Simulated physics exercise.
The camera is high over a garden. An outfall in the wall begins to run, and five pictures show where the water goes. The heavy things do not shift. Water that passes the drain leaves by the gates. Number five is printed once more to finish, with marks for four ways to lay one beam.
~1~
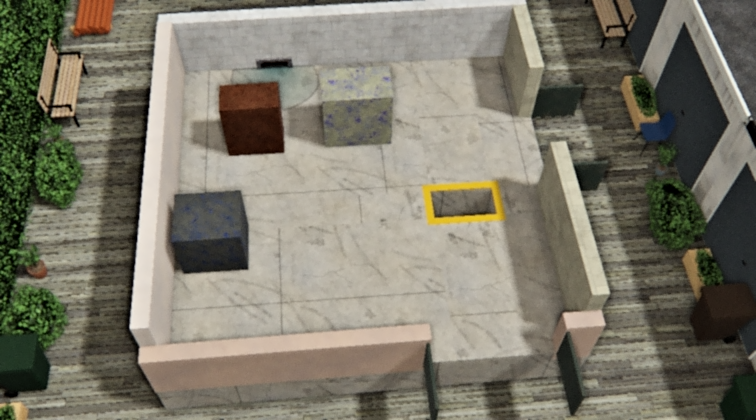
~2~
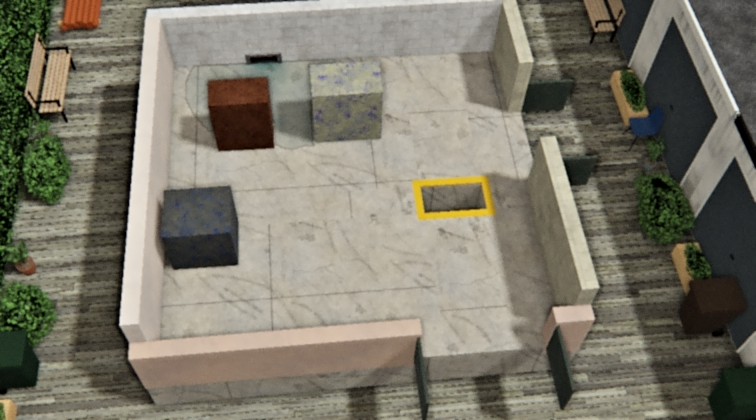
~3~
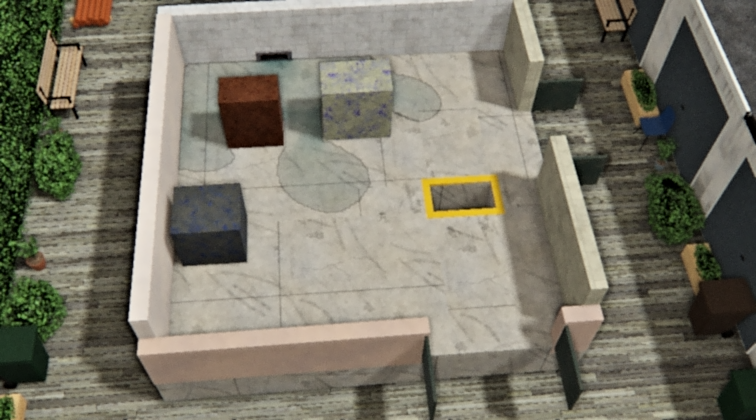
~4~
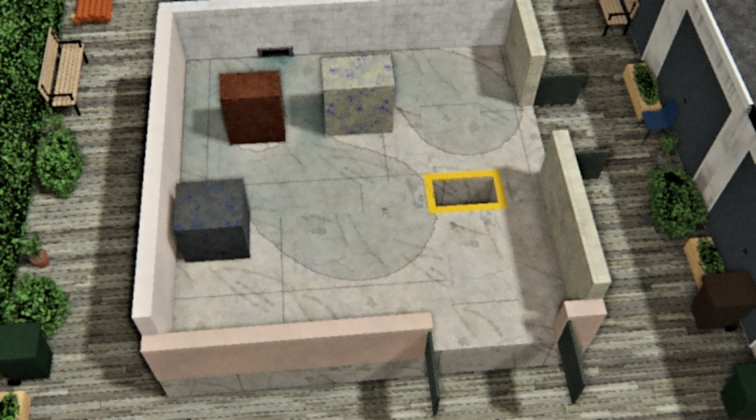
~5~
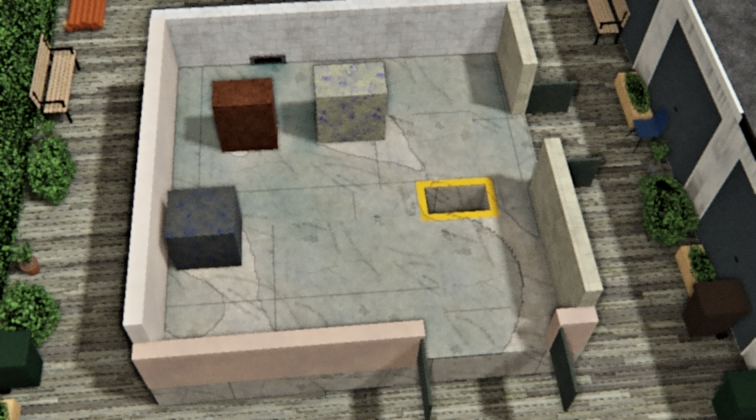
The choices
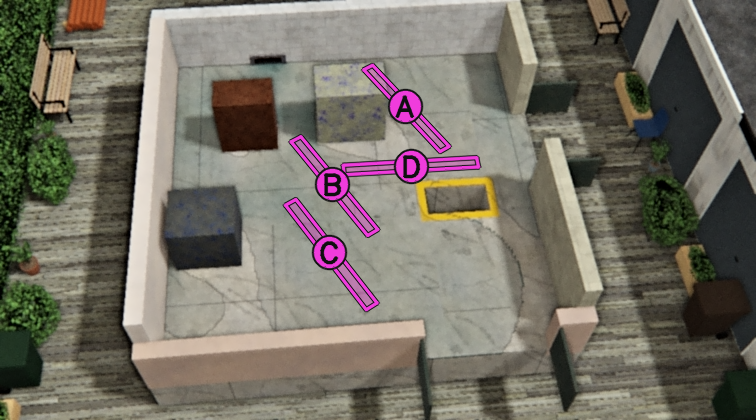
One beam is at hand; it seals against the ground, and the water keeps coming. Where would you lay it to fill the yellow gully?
Take A.
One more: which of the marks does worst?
That is position D.
On the marked copy, A from (368, 67) to (444, 149); B from (296, 139) to (372, 232); C from (290, 202) to (371, 306); D from (343, 169) to (477, 162).
With A, about 24 % of the stream runs into the yellow gully, about 76 % out by the gates.
With B, about 12 % of the stream runs into the yellow gully, about 87 % out by the gates.
With C, about 12 % of the stream runs into the yellow gully, about 88 % out by the gates.
With D, about 6 % of the stream runs into the yellow gully, about 94 % out by the gates.
